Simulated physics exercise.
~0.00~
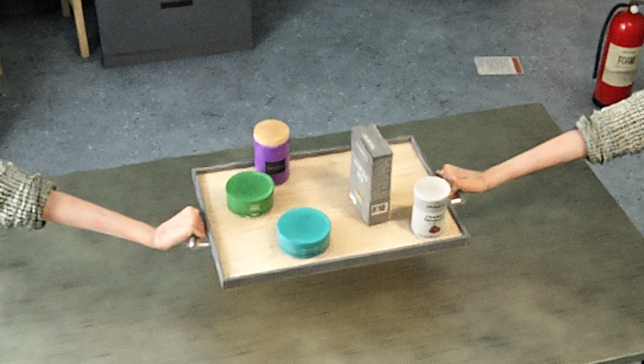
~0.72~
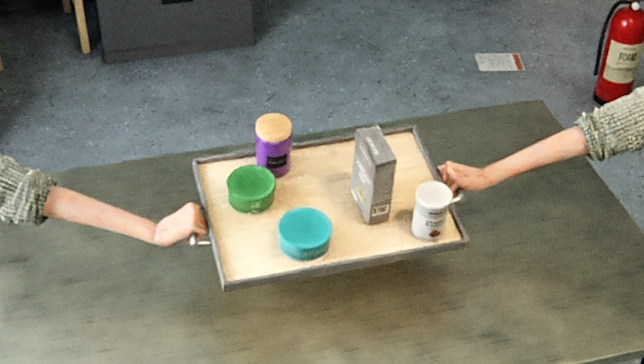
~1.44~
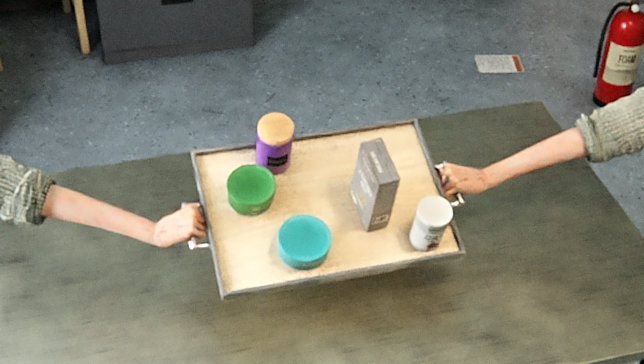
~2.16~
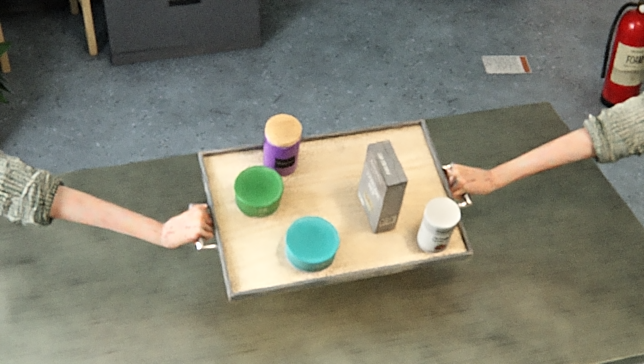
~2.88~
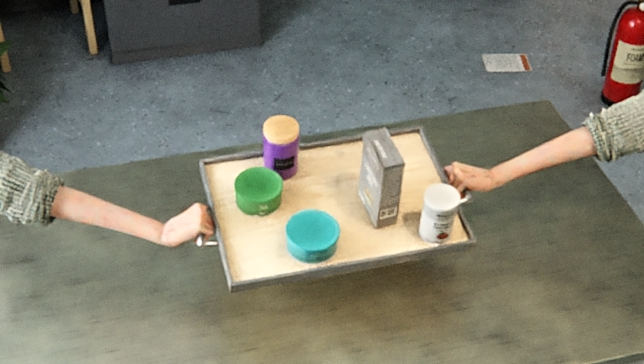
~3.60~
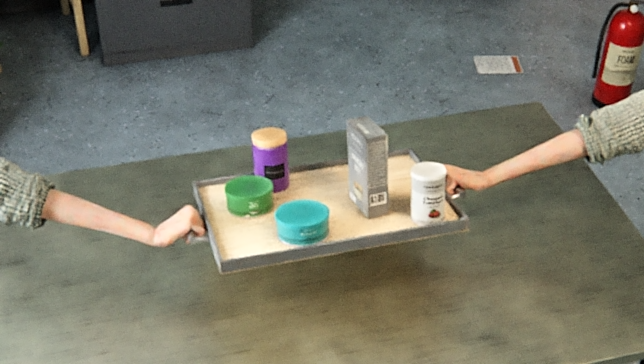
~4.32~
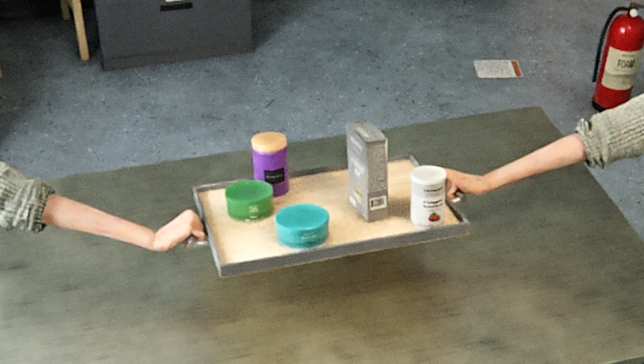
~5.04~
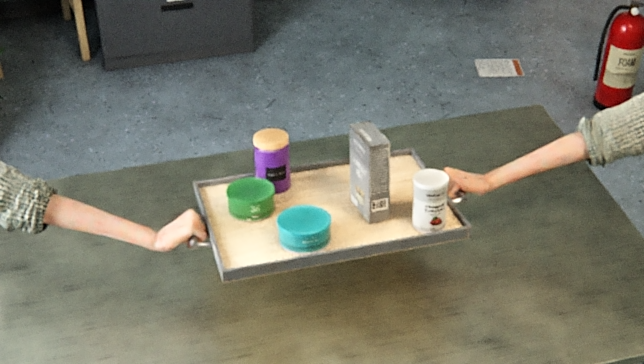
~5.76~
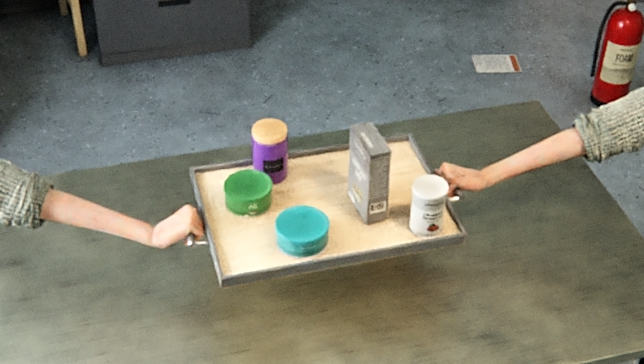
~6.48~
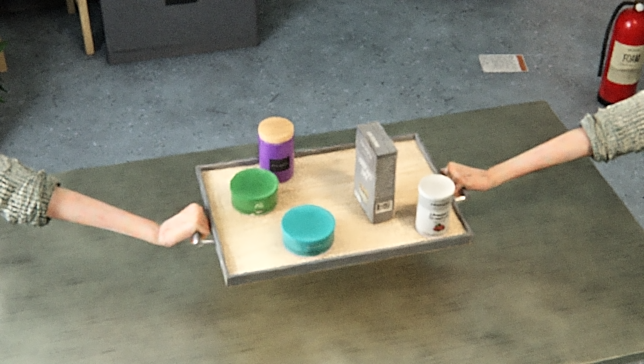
Two hands tilt a tray of five containers toward us, then away, then nearly level.
